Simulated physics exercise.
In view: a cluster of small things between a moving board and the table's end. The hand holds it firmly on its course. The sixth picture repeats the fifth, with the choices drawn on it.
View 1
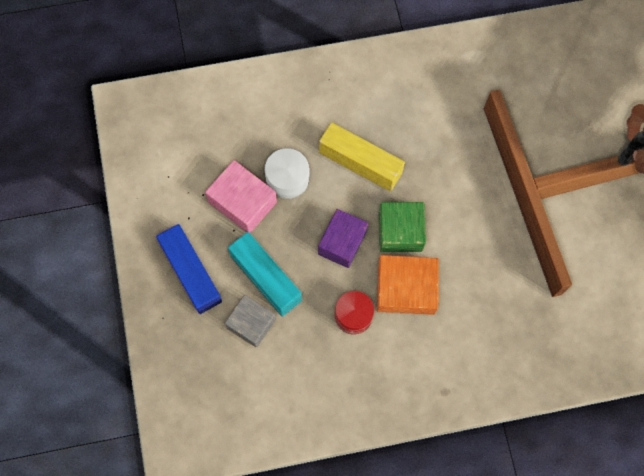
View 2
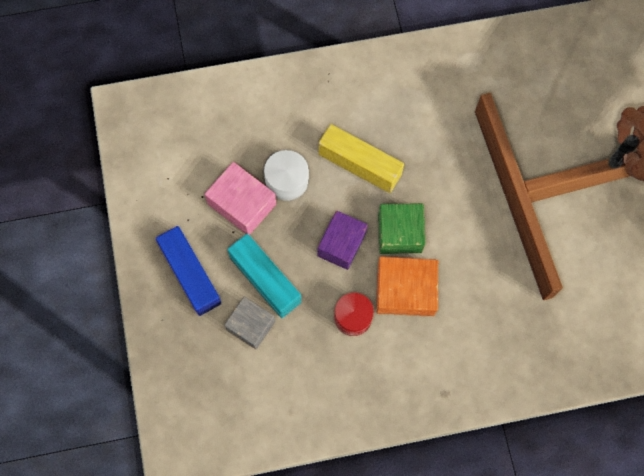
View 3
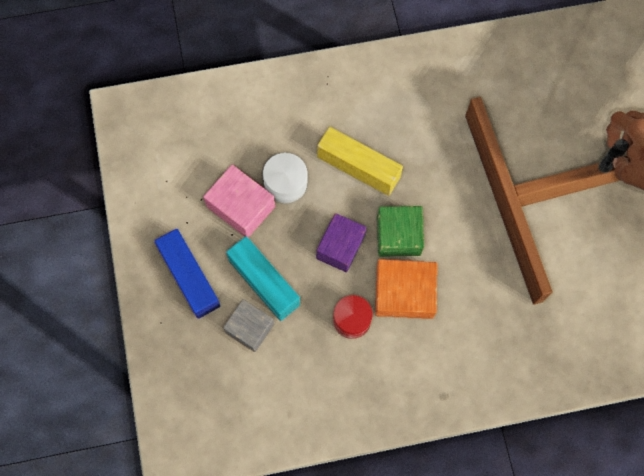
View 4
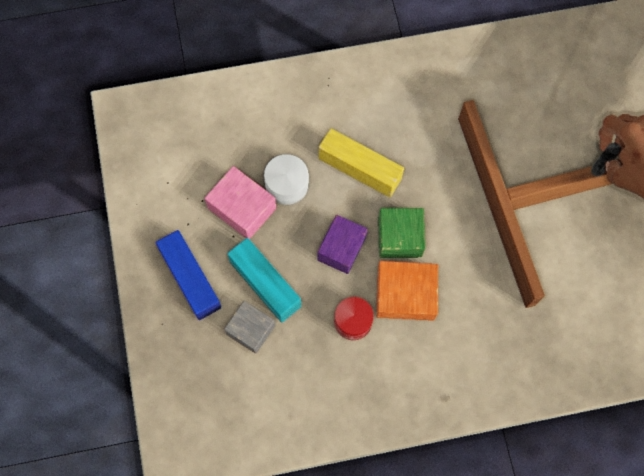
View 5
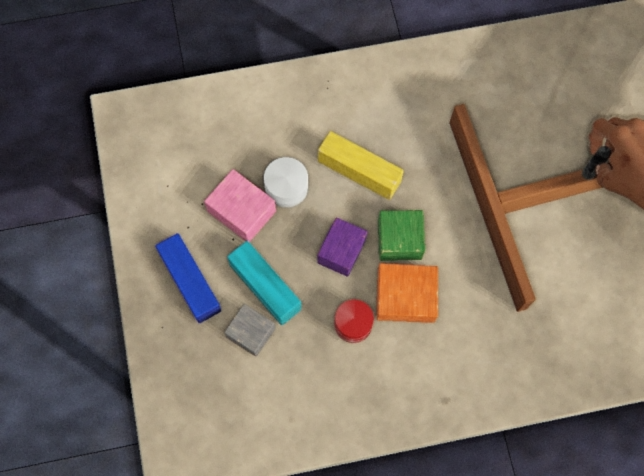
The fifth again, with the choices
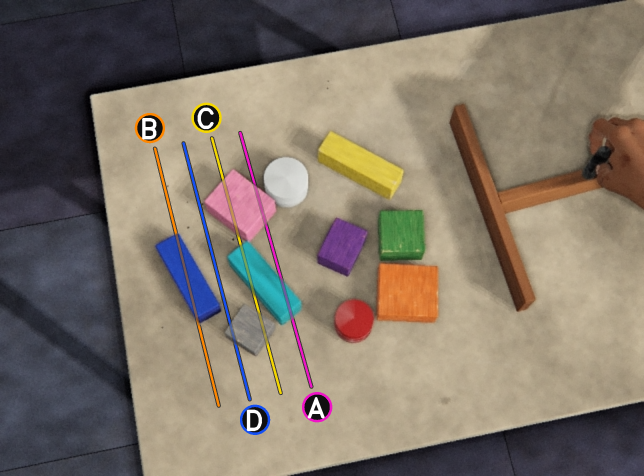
At first, a wooden T-shaped board stands at the right of a pale tabletop, apart from a cluster of colourful blocks, a white tin and a red round piece. A hand at the right edge then slides the board slightly left, coming further into view, while the small objects stay in place.
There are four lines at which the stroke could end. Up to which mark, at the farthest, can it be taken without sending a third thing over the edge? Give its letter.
No farther than D.
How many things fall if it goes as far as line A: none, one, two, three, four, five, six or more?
The count is none.
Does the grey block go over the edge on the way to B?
By then, yes.
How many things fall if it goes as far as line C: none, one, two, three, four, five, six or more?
The count is none.
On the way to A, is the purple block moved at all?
By then, yes.
On the copy, A at (274, 255); B at (185, 272); C at (245, 260); D at (215, 266).
On D. First, board (396, 218); red tin (337, 327); orange block (381, 304).
Then, board (296, 237); blue stick (170, 283); grey block (191, 344).
Finally, board (217, 252); blue stick over the edge; grey block over the edge; two fallen.
By contrast, A is within the limit but short; B drops four; C is within the limit but short.
